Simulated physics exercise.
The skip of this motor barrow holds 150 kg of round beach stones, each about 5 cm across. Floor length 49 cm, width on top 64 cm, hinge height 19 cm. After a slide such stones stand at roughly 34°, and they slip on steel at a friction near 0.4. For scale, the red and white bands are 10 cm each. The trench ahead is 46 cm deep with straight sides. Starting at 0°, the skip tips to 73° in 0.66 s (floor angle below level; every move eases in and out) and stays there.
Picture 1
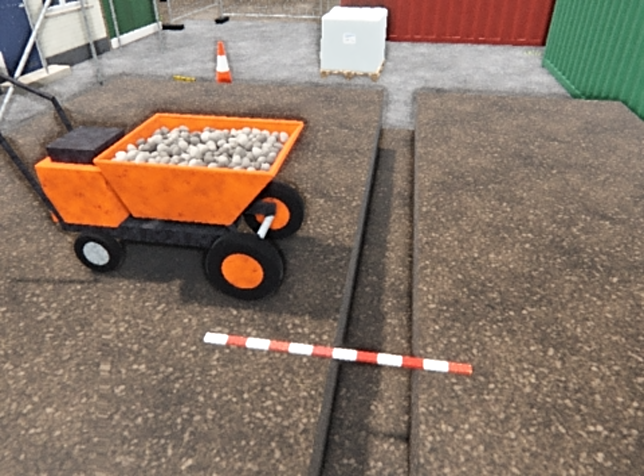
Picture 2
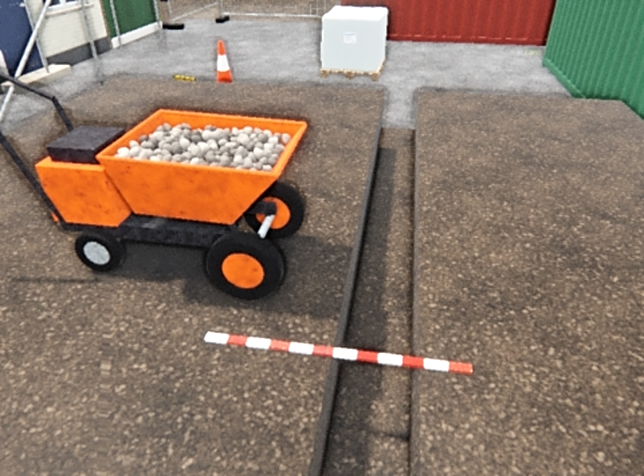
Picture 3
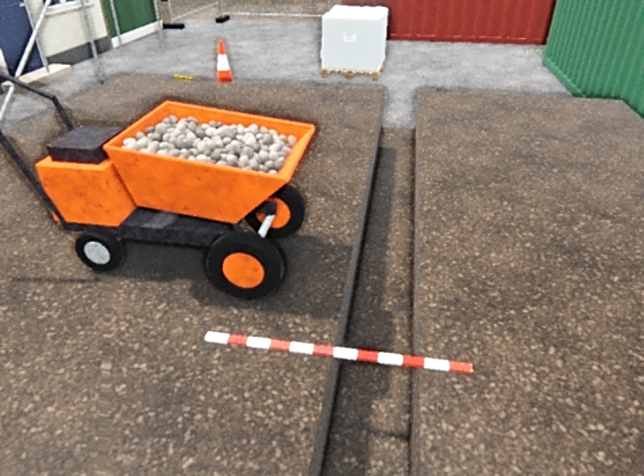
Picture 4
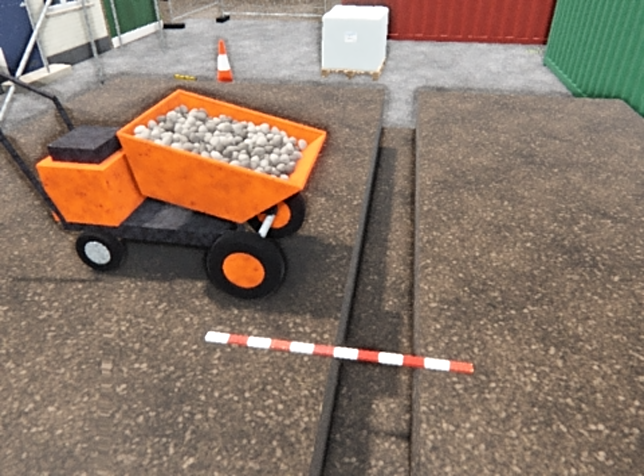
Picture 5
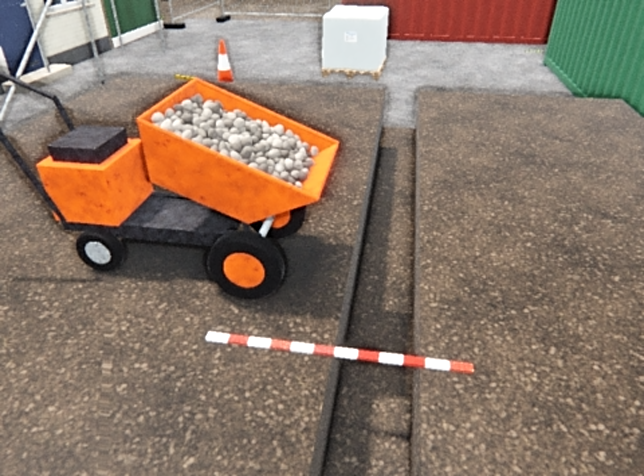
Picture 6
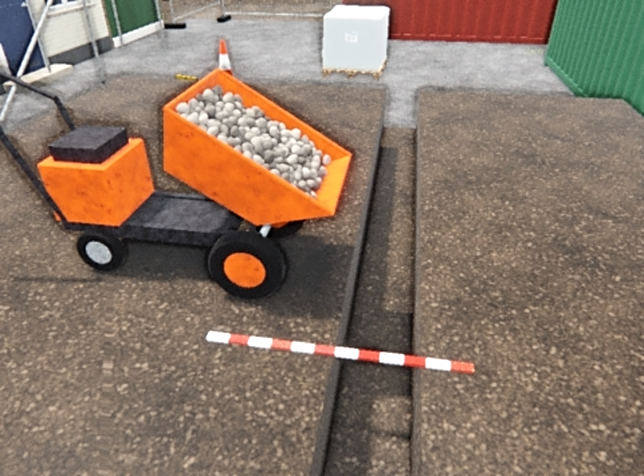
Orange skip of a motor barrow, loaded with round grey stones, tilting steadily toward the right beside a narrow straight-sided trench.
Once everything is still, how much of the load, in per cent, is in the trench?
About 67 per cent.
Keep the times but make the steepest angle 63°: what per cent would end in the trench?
It would be near 65 per cent.
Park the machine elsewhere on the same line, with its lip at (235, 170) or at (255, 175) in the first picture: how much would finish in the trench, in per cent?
First some 100, then 85 per cent.
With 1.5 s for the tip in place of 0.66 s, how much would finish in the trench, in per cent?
It would be near 85 per cent.
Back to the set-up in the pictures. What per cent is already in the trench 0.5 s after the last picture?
About 35 per cent by then.
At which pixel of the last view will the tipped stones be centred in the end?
Their middle is at about (401, 327).
Then, 0.2 s after the last picture the floor is at 62°, 100 % in the skip; the foremost stones are at (361, 232).
Then, 0.5 s after the last picture the floor is at 73°, 58 % in the skip, 36 % in the trench, 6 % past the trench; the foremost stones are at (446, 285).
Then, 0.8 s after the last picture the floor is at 73°, 9 % in the skip, 57 % in the trench, 34 % past the trench; the foremost stones are at (614, 305).
Then, 2.8 s after the last picture the floor is at 73°, 0 % in the skip, 67 % in the trench, 33 % past the trench; the foremost stones are past the picture's edge.
